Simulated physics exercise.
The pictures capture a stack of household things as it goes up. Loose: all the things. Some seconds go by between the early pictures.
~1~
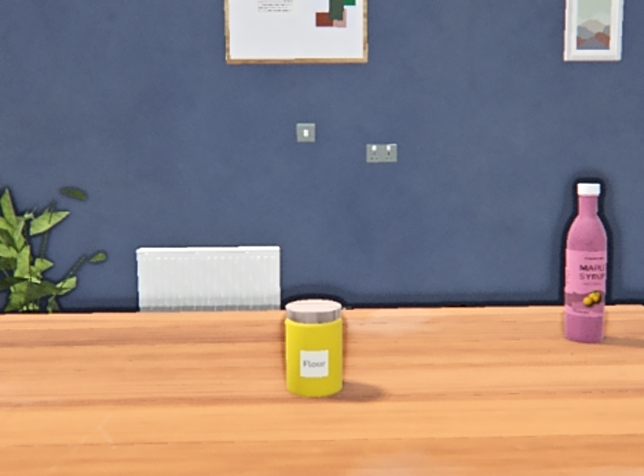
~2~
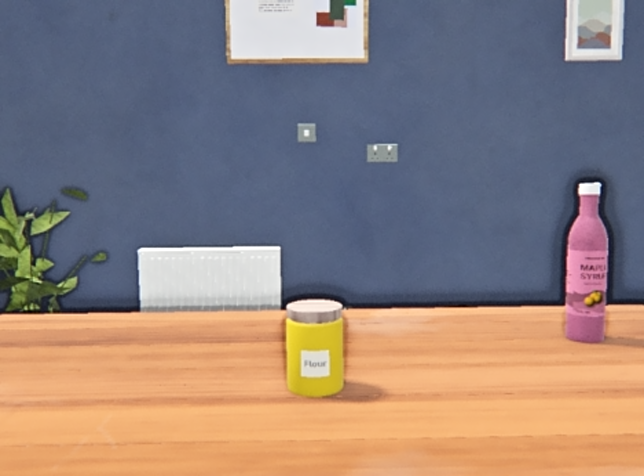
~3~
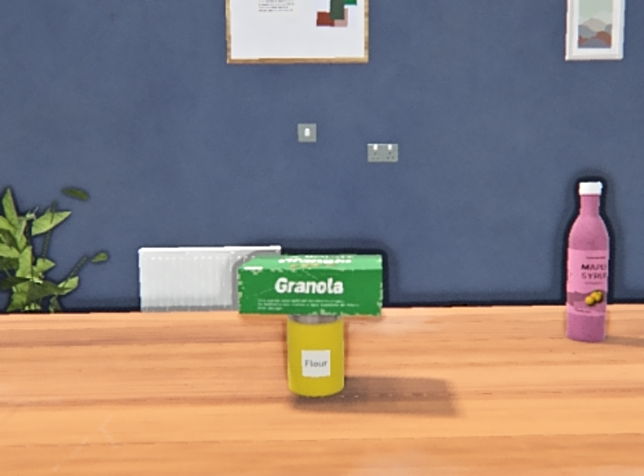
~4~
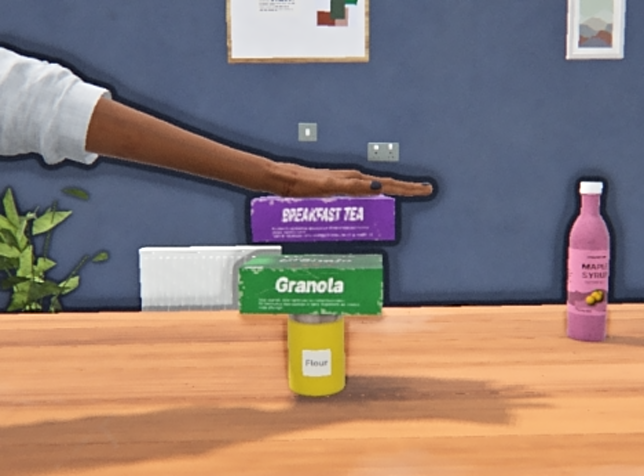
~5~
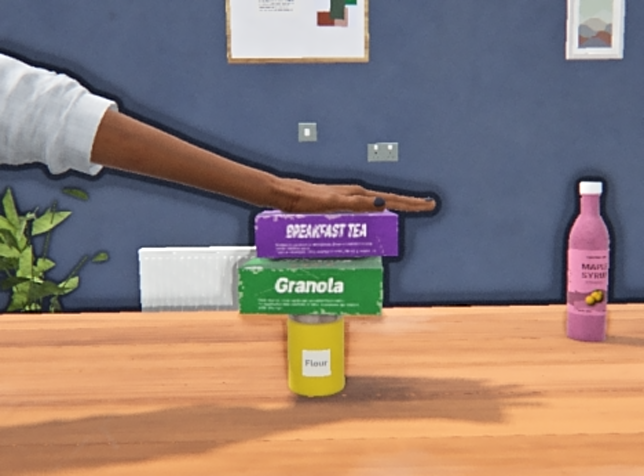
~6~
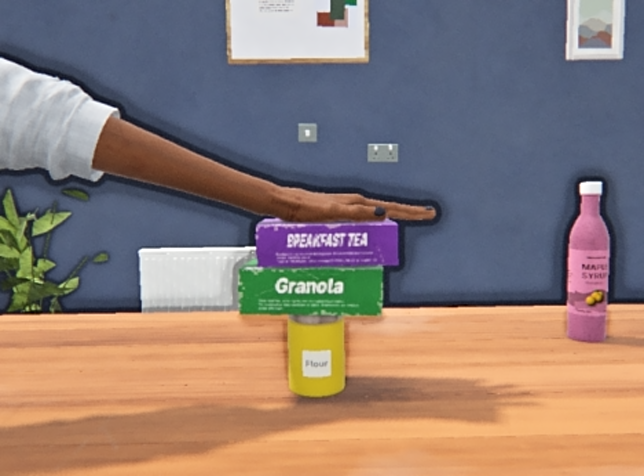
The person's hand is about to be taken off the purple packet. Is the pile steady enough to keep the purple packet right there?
Yes, it keeps it there.
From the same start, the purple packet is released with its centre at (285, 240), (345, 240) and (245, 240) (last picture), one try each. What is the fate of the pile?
In order, the pile stands firm, then stands firm, and lastly tumbles down.
Then, 0.20 s past the last view, nothing moves.
Then, 0.40 s past the last view, purple packet resting near (326, 241).
Finally, all 4 still in place. Final places as the last picture's camera would see them, purple packet near (326, 241). The pile holds.
